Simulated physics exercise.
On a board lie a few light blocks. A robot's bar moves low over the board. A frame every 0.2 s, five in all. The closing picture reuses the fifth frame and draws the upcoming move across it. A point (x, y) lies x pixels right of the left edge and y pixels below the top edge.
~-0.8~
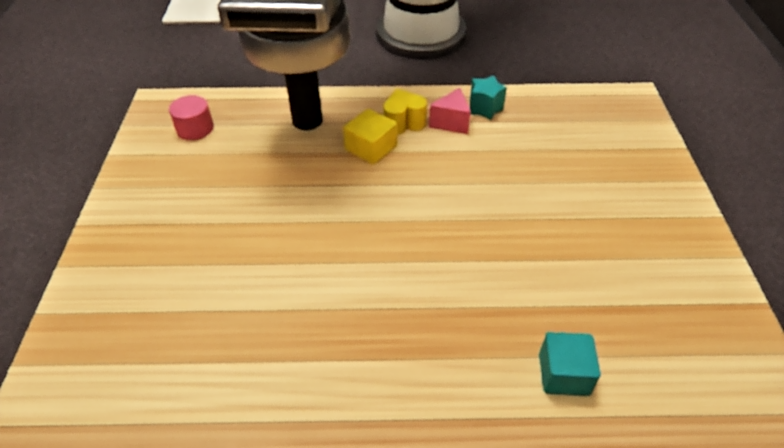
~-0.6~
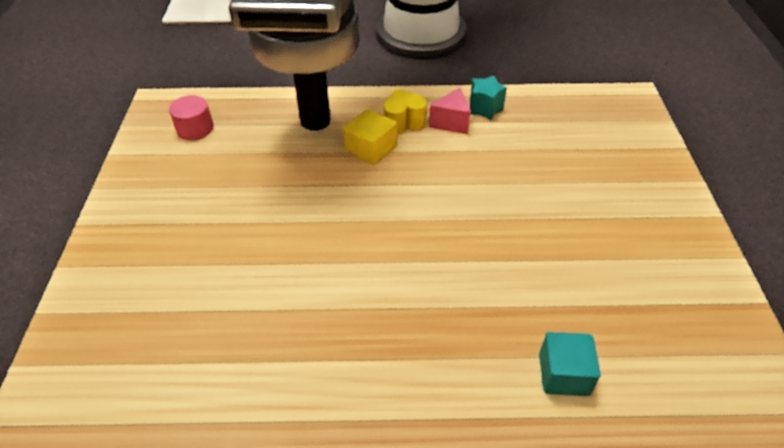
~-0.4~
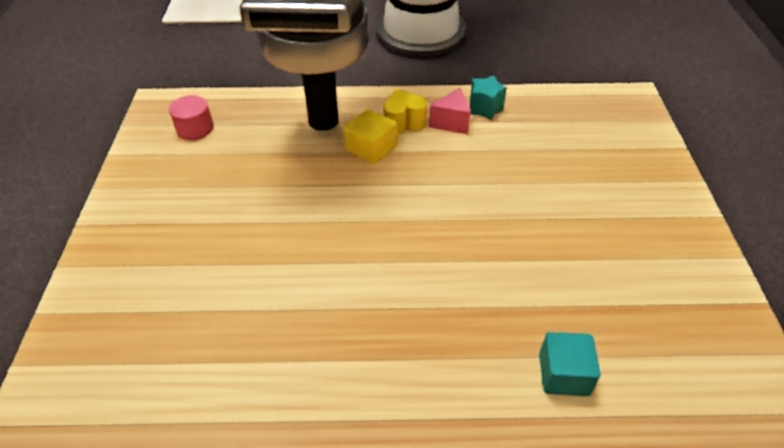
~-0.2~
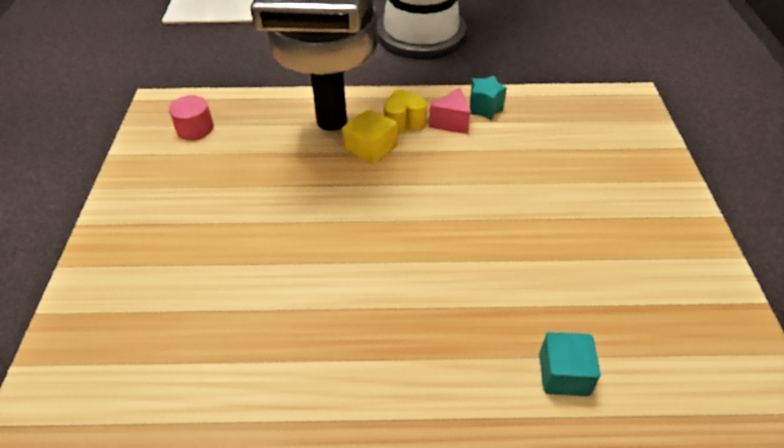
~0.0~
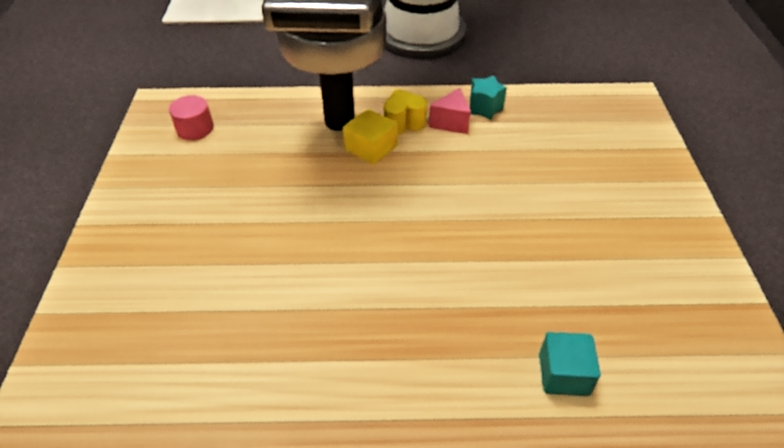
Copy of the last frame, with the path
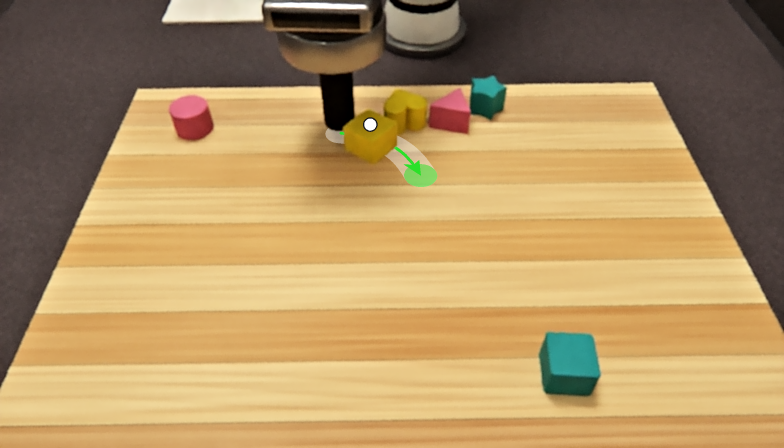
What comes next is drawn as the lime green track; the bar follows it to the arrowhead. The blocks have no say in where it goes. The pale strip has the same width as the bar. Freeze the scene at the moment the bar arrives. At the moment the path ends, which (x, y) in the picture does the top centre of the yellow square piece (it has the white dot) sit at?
It is going to be at (452, 170).
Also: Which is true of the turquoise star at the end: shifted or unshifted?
Here's my answer: The turquoise star remains in position.
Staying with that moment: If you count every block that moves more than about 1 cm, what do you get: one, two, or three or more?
Count: 1.
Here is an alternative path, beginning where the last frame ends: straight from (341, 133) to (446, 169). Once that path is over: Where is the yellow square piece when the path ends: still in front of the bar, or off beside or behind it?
Pushed along.
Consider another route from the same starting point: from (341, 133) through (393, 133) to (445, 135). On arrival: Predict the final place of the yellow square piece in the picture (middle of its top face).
Expect it around (396, 133).
Drawn move, from (341, 133) through (375, 139) and (403, 153) to (421, 175); the dot is on the yellow square piece.
On the path given first. One third of the way, bar (376, 127); yellow square piece (398, 135), turned 25° clockwise.
Two thirds of the way, bar (403, 142); yellow square piece (427, 151), turned 30° clockwise; yellow heart (408, 101), turned 15° anticlockwise.
At the end, bar (421, 164); yellow square piece (452, 170); yellow heart (408, 101), turned 15° anticlockwise; pink triangular block still; turquoise star still.
